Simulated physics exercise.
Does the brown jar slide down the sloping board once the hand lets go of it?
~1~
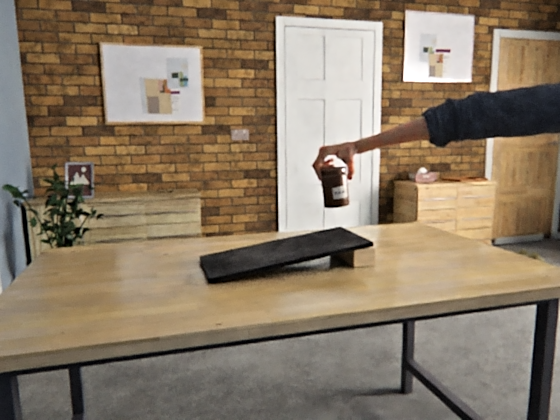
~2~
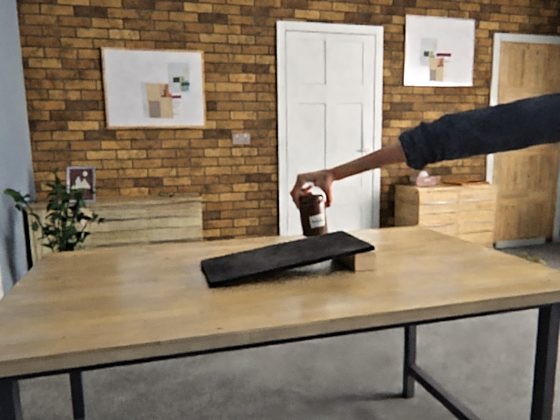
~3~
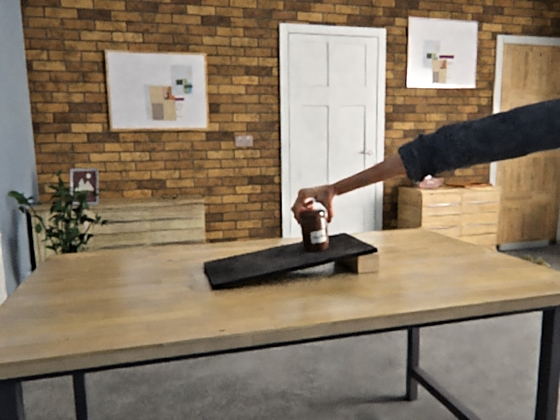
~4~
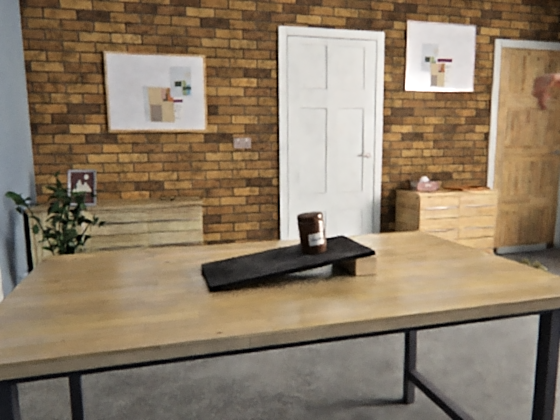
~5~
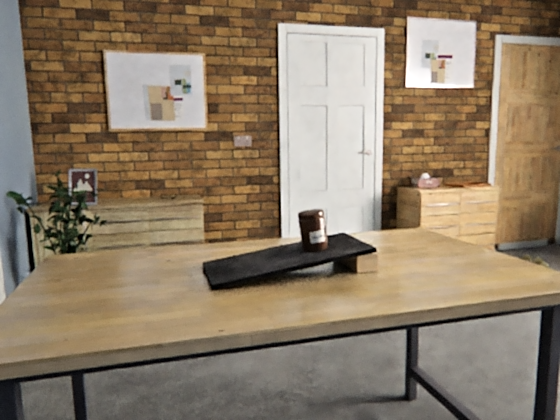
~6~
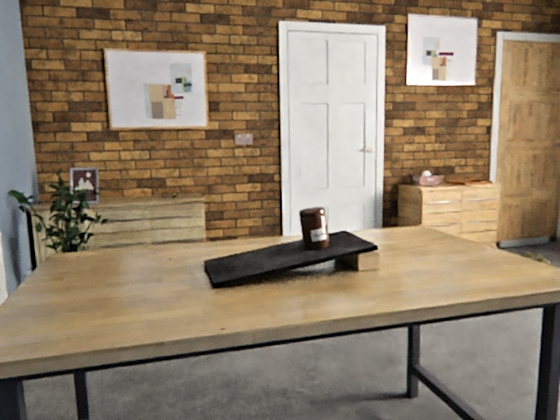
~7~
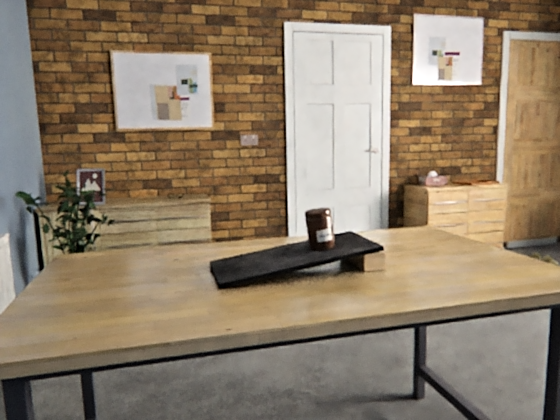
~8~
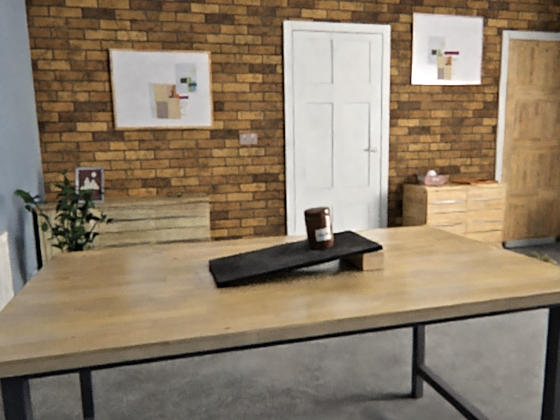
No, the brown jar stays where the hand set it, resting near the raised end of the board.
